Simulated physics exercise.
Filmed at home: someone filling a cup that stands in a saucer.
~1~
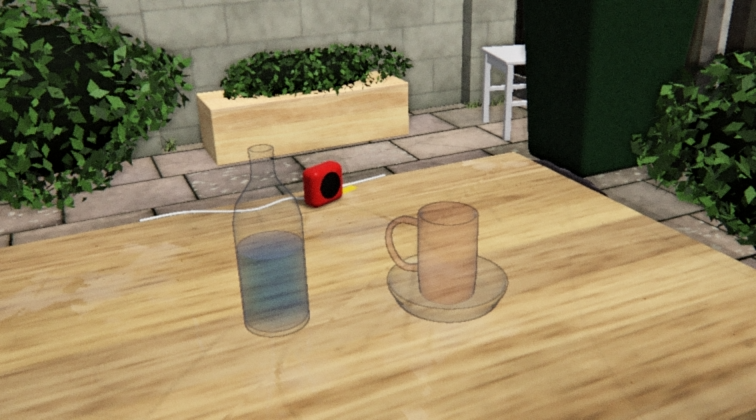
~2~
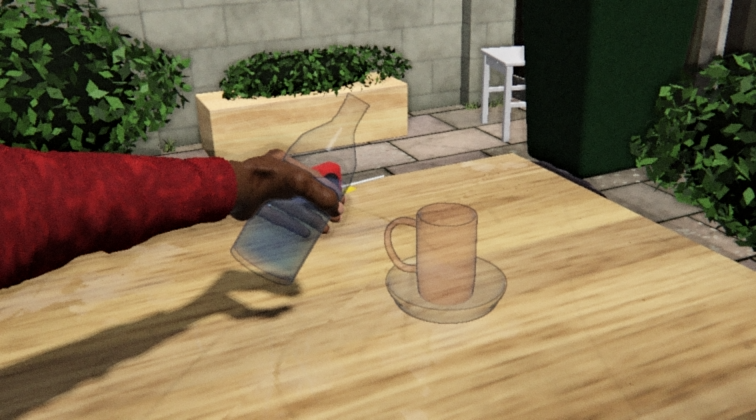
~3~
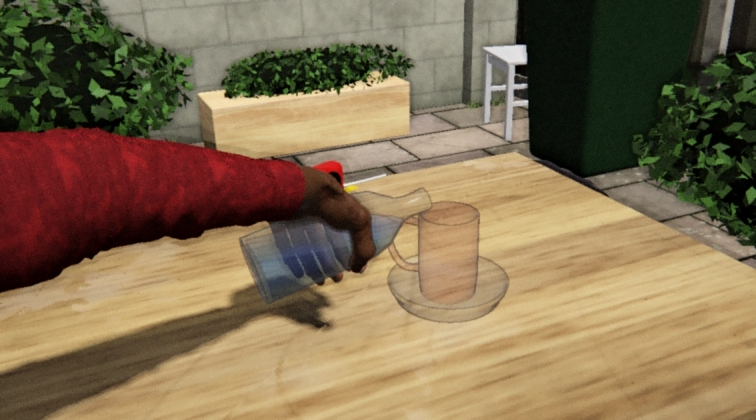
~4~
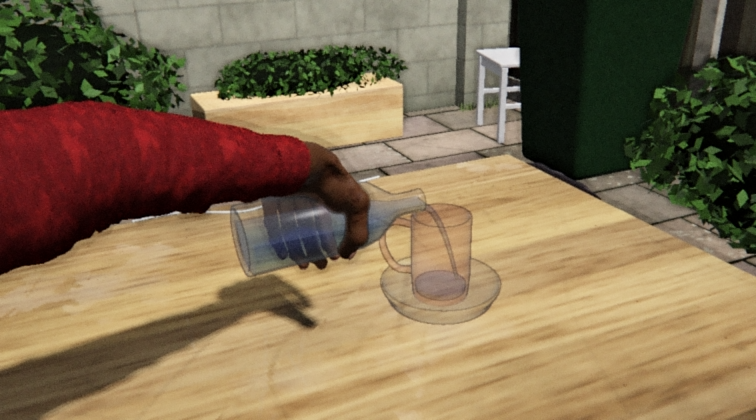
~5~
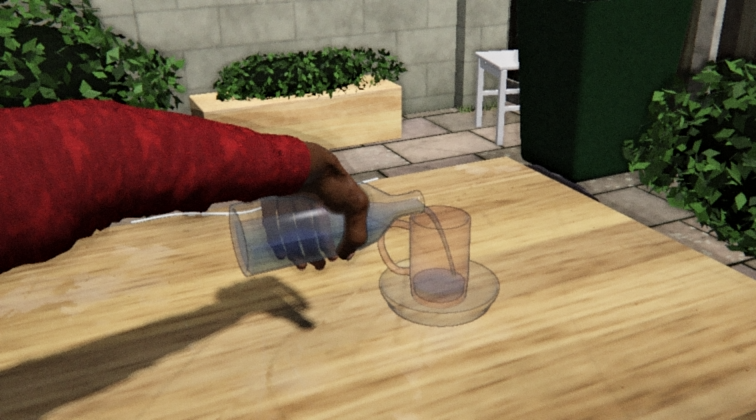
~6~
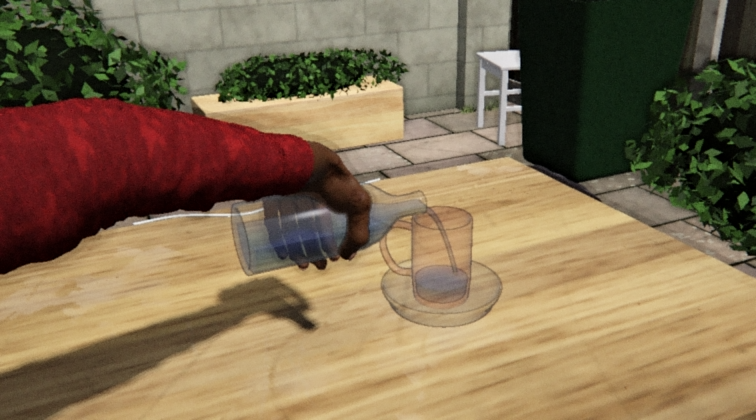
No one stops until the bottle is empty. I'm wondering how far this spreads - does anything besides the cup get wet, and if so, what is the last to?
Contained by the saucer.
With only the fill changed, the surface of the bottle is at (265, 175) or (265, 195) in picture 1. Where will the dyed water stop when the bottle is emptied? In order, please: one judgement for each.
As listed: On to the top, over both.
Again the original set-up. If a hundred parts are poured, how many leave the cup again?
Result: Close to 15 per cent.
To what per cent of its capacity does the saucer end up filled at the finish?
About 30 %.
Next, the cup is about two thirds full; the saucer is dry.
After that, the cup is full to the brim; the saucer is dry.
Finally, the cup is full to the brim; the saucer is wet, with room to spare.
